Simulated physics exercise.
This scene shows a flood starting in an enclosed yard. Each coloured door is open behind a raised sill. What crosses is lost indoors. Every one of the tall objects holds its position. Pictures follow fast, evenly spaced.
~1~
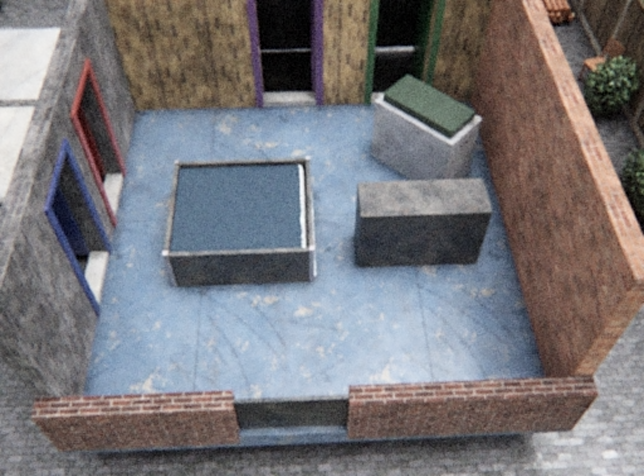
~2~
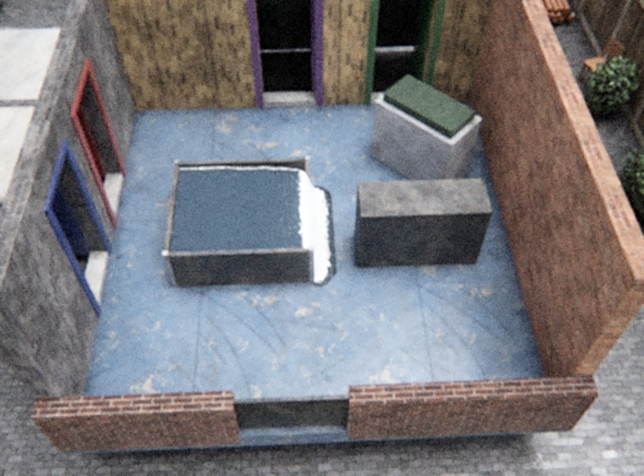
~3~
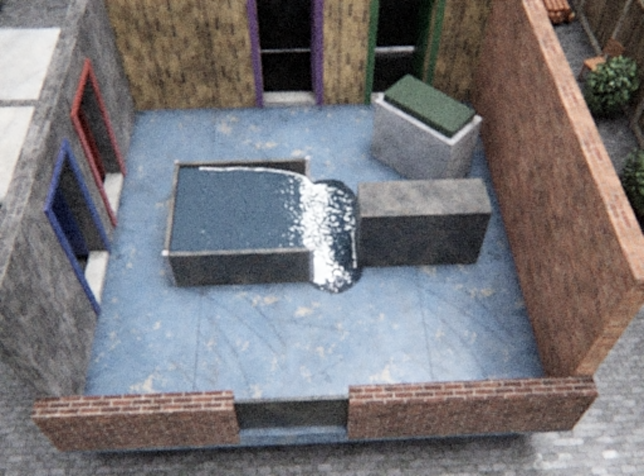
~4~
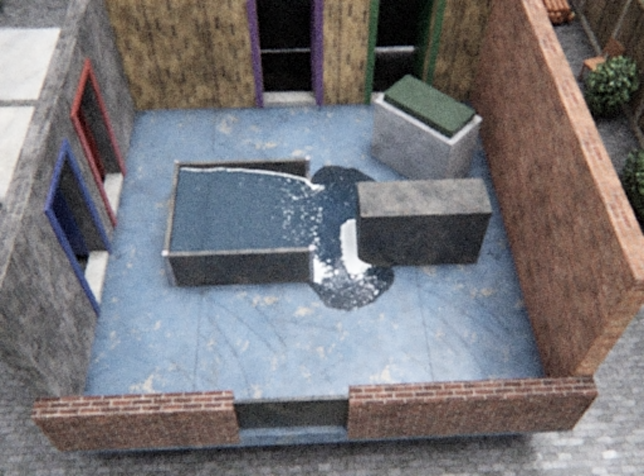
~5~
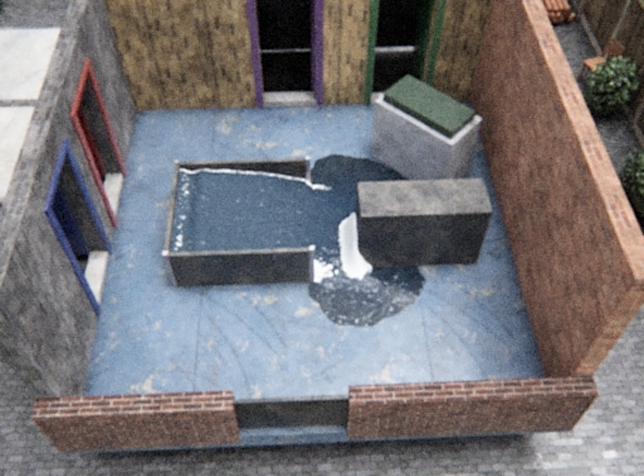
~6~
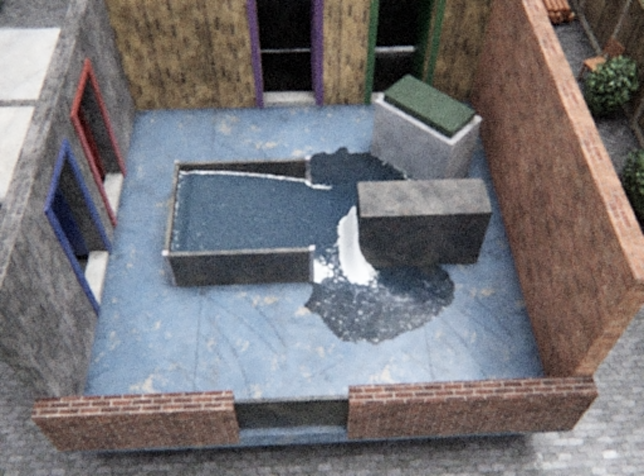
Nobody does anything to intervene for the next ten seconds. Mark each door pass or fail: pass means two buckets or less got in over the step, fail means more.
Purple door - pass, red door - pass, green door - fail, blue door - pass.
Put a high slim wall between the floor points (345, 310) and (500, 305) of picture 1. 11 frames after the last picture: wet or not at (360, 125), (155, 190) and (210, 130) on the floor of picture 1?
Log, spots one to three: Swamped; spared; spared.
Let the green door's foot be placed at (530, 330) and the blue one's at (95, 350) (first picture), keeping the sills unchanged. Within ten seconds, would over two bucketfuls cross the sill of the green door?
Result for green: It ends up above.
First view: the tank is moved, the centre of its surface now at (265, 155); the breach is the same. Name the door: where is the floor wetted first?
The one you want is the one in green.
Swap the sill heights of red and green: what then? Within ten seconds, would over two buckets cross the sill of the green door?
My guess is that green doesn't reach the mark.
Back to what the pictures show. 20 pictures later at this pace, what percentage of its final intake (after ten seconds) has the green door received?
Near 20 in a hundred.
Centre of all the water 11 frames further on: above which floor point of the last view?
Point: (362, 241).
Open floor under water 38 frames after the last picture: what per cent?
Roughly 90 per cent.
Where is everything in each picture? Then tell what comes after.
Still water in the water tank at (241, 208), in the first frame.
The front is at (312, 189), out from the gap at (308, 225), in the second frame.
Water pours out at (308, 226) and has run to (335, 185), in the third frame.
Water pours out at (308, 227) and has run to a hidden place, in the fourth frame.
The front is at a hidden place, out from the gap at (308, 227), in the fifth frame.
Water pours out at (308, 227) and has run to a hidden place, in the sixth frame.
A moment on, water covers 35 % of the floor; the purple door not reached, the red door not reached, the green door not reached, the blue door not reached.
Next, water covers 50 % of the floor; the purple door not reached, the red door not reached, the green door wet at the sill, nothing in, the blue door not reached.
Then, water covers 65 % of the floor; the purple door wet at the sill, nothing in, the red door not reached, the green door under two buckets in, the blue door not reached.
Later, water covers 90 % of the floor; the purple door under two buckets in, the red door wet at the sill, nothing in, the green door over two buckets in, the blue door wet at the sill, nothing in.
In the end, water covers 100 % of the floor; the purple door under two buckets in, the red door wet at the sill, nothing in, the green door over two buckets in, the blue door under two buckets in.
